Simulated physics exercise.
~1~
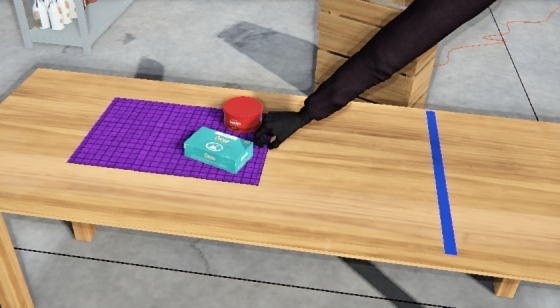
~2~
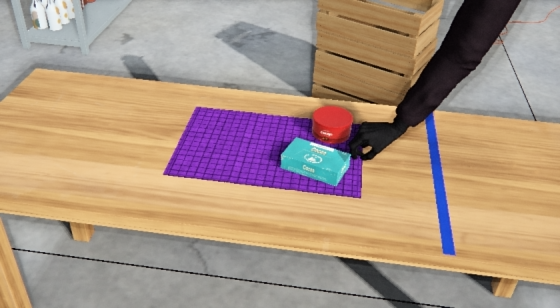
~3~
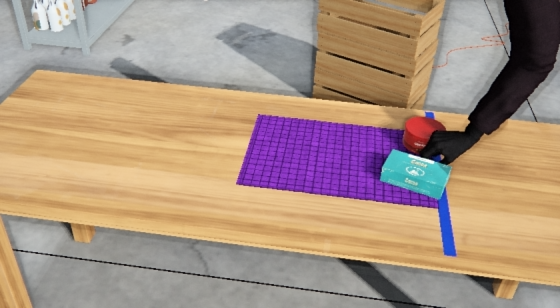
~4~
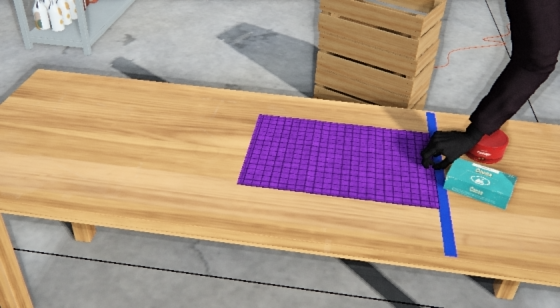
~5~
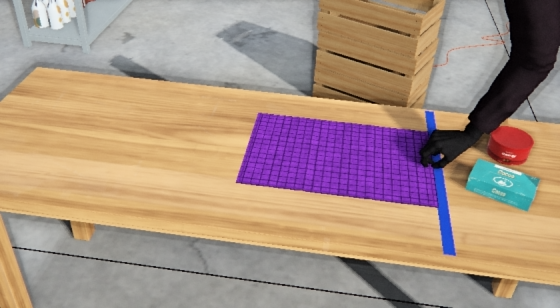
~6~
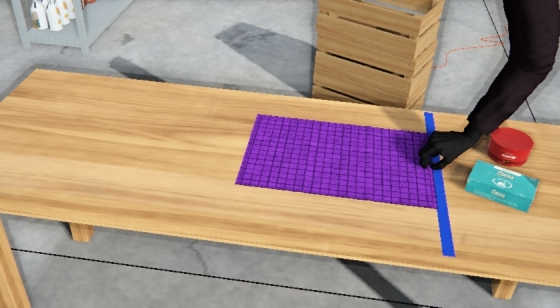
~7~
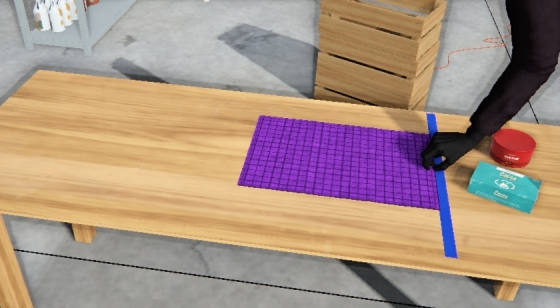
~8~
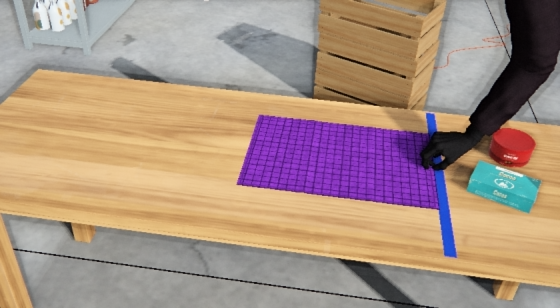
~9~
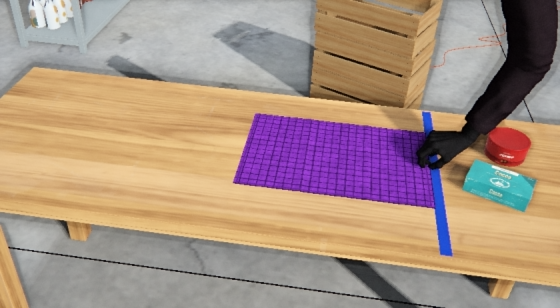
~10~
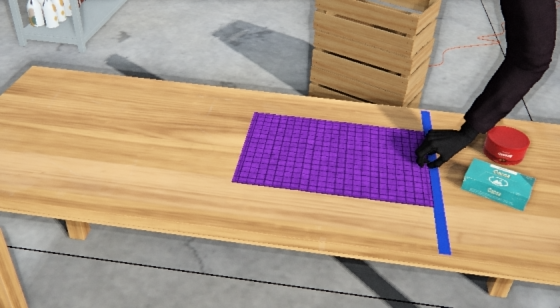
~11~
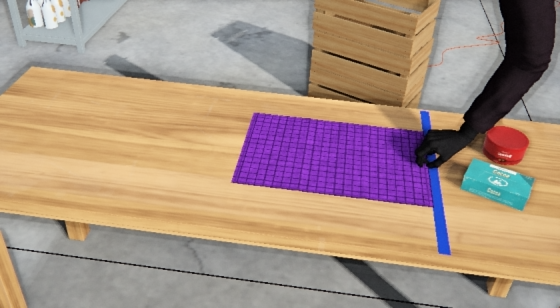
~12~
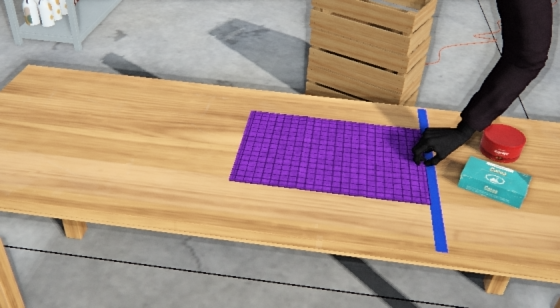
In this clip, a black-gloved hand moves a purple cloth carrying a red tub and a turquoise packet rightward across a wooden table. The cloth stops at a blue tape line, while both items slide off its front edge and come to rest beyond the tape.
